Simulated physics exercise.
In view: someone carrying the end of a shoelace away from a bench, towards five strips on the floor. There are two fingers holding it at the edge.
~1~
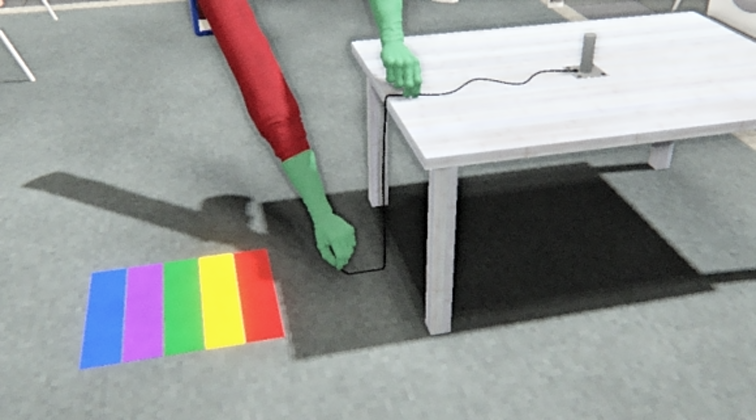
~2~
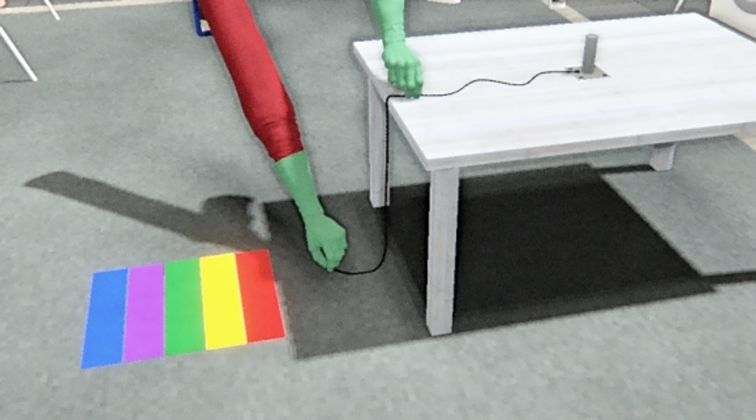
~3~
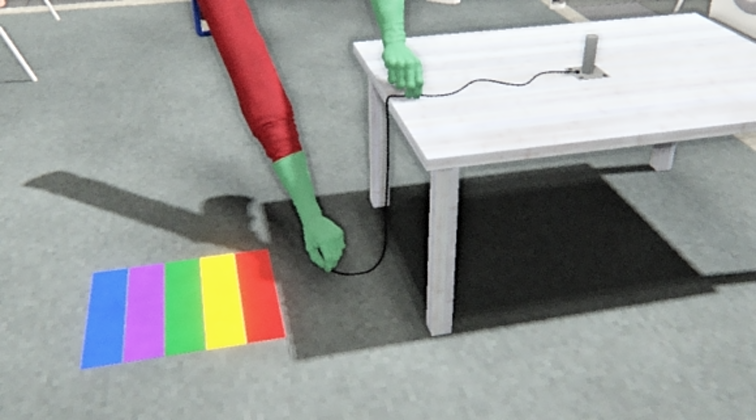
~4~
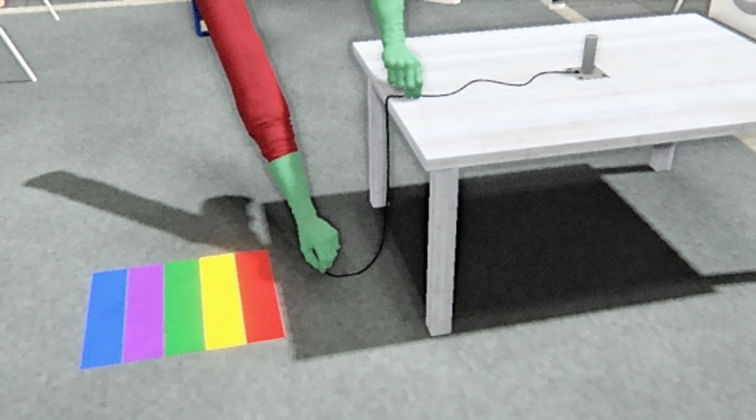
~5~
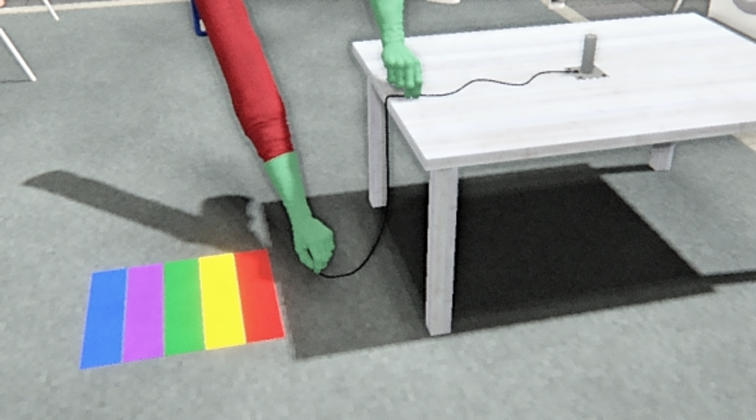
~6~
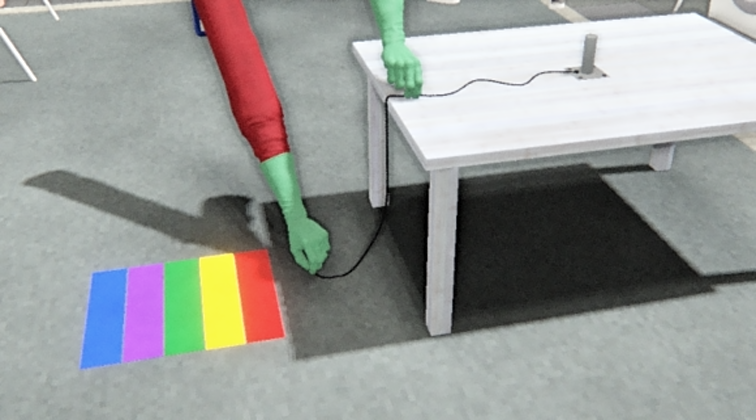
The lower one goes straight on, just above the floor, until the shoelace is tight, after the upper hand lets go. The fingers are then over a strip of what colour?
A green strip.
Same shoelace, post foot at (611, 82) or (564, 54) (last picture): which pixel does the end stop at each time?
You'd see it somewhere around (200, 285), and then around (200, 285).
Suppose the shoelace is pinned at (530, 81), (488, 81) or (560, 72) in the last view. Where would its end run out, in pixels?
Approximately (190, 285), (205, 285) and (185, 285), respectively.
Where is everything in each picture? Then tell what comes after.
In the first frame, end (337, 264); red (262, 322); yellow (224, 328); green (184, 334); purple (143, 340); blue (102, 347).
In the second frame, end (328, 266); shoelace through (542, 73) (490, 81) (436, 96) (388, 131) (386, 197) (382, 261).
In the third frame, end (326, 267).
In the fourth frame, end (321, 268); shoelace through (542, 74) (490, 81) (436, 96) (388, 131) (387, 197) (374, 260).
In the fifth frame, end (315, 268).
In the sixth frame, end (310, 269); shoelace through (541, 73) (489, 81) (435, 96) (387, 131) (387, 196) (362, 259).
Soon after, end near (254, 277); over red.
Then, end near (208, 283); over yellow.
At full stretch, end near (182, 287); over green. The end stops over the green strip.
